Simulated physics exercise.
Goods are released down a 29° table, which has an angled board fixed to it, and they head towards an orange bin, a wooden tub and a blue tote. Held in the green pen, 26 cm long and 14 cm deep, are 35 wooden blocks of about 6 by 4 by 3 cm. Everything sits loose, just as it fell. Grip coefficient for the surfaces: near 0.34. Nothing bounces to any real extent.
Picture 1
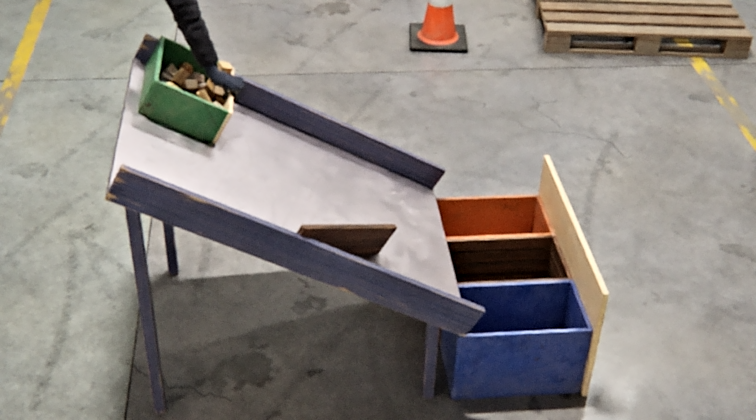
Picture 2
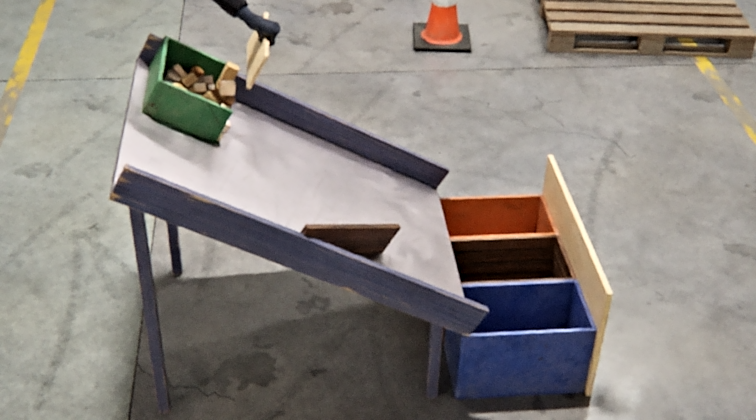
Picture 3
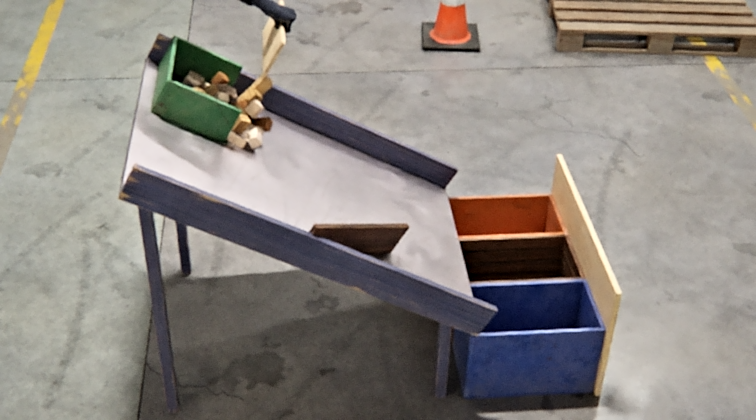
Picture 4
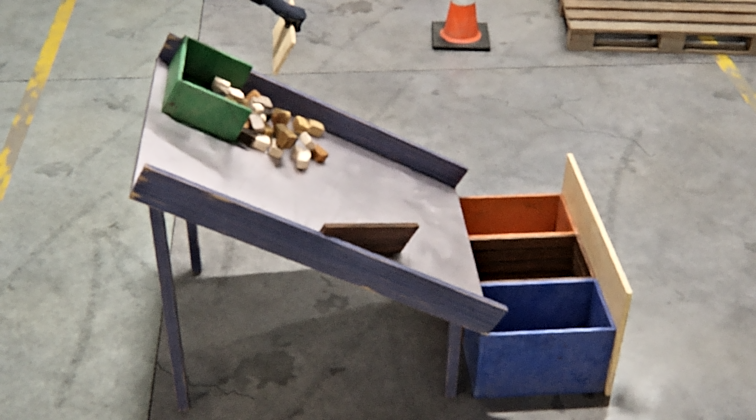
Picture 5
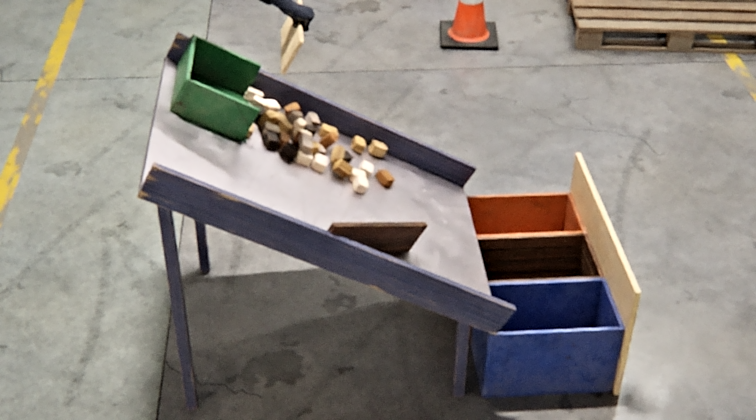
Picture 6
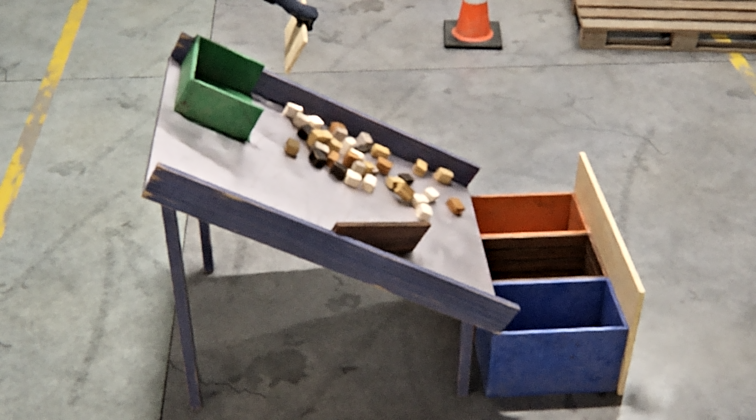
Wooden blocks tumbling from a green pen and spreading down a sloped table after a gloved hand lifts away a wooden panel.
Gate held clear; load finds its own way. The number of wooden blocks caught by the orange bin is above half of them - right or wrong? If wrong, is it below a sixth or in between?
Right.
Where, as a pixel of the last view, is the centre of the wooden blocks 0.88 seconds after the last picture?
Somewhere about (557, 270) in pixels.
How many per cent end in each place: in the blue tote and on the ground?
About 0 and 0 per cent.
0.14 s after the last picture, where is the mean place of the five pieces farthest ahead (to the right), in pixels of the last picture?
Their mean place is near (494, 219).
Then, 0.14 s after the last picture, 2 in the orange bin, 31 on the slope and 2 in the air.
Then, 0.32 s after the last picture, 9 in the orange bin, 3 in the wooden tub, 18 on the slope and 5 in the air.
Then, 0.56 s after the last picture, 25 in the orange bin, 8 in the wooden tub and 2 in the air.
Final count (0.88 s after the last picture), 26 in the orange bin and 9 in the wooden tub. Asked share, 26 of 35, 74 per cent.
